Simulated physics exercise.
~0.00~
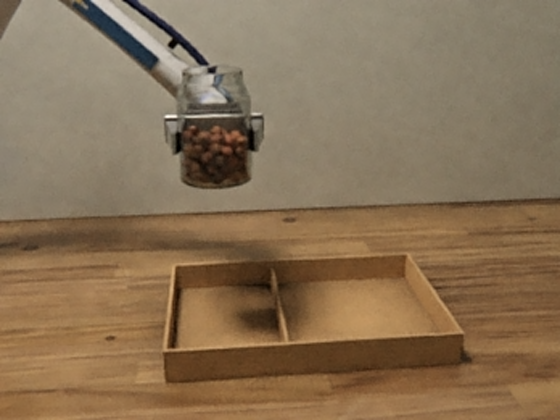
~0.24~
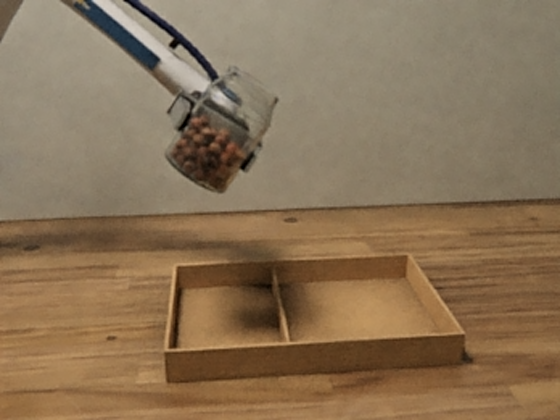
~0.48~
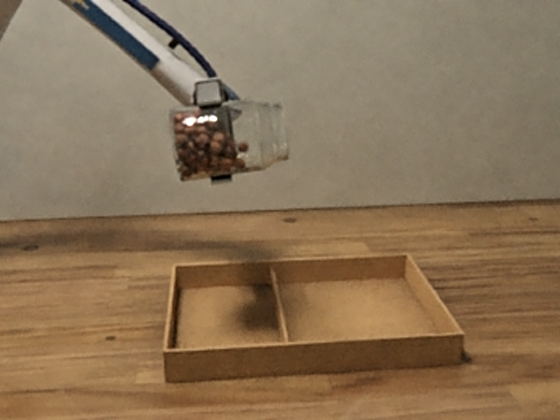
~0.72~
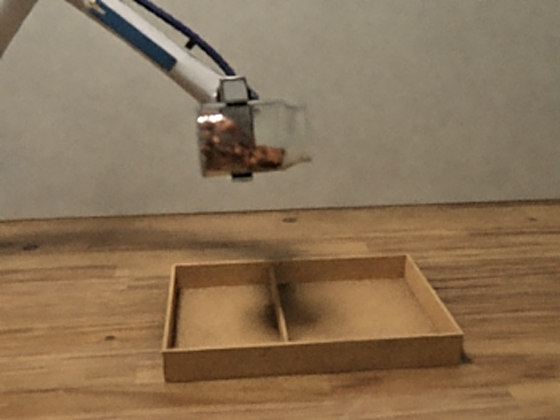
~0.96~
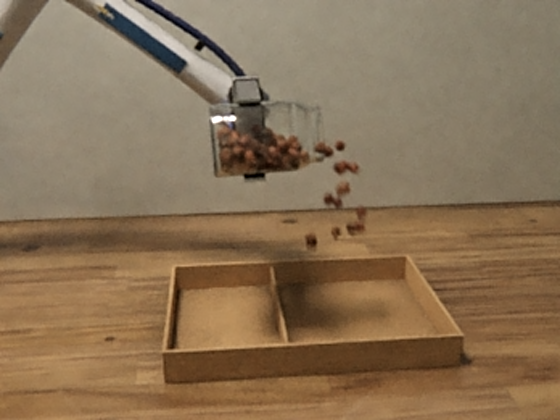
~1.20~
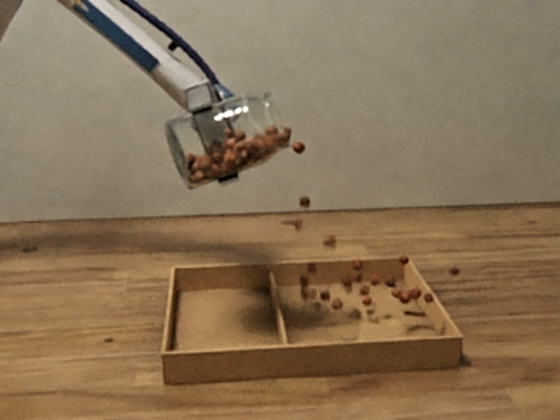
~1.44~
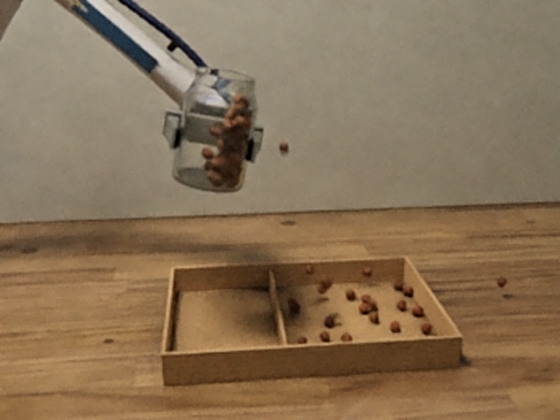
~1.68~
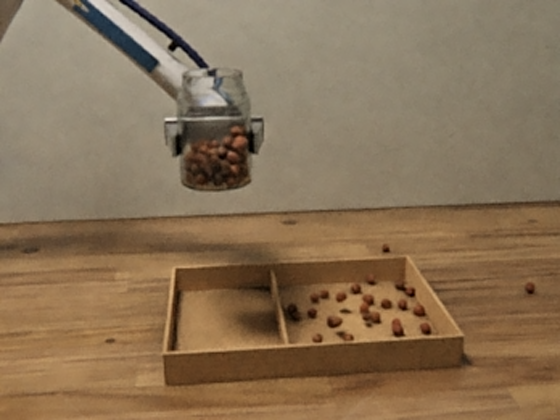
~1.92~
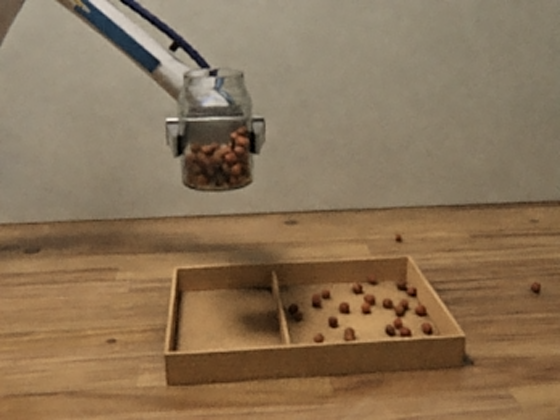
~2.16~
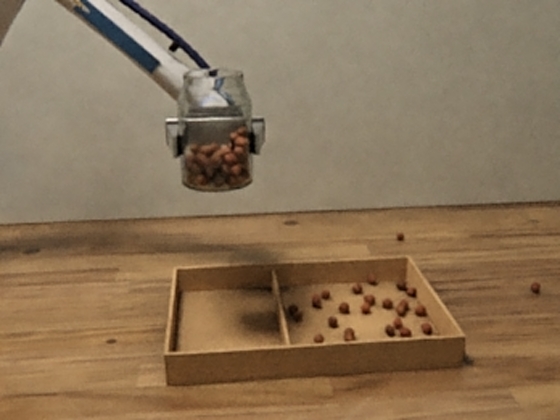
Robotic arm tipping a glass jar of hazelnuts, spilling some into a divided tray's right section and a couple outside, then righting it.
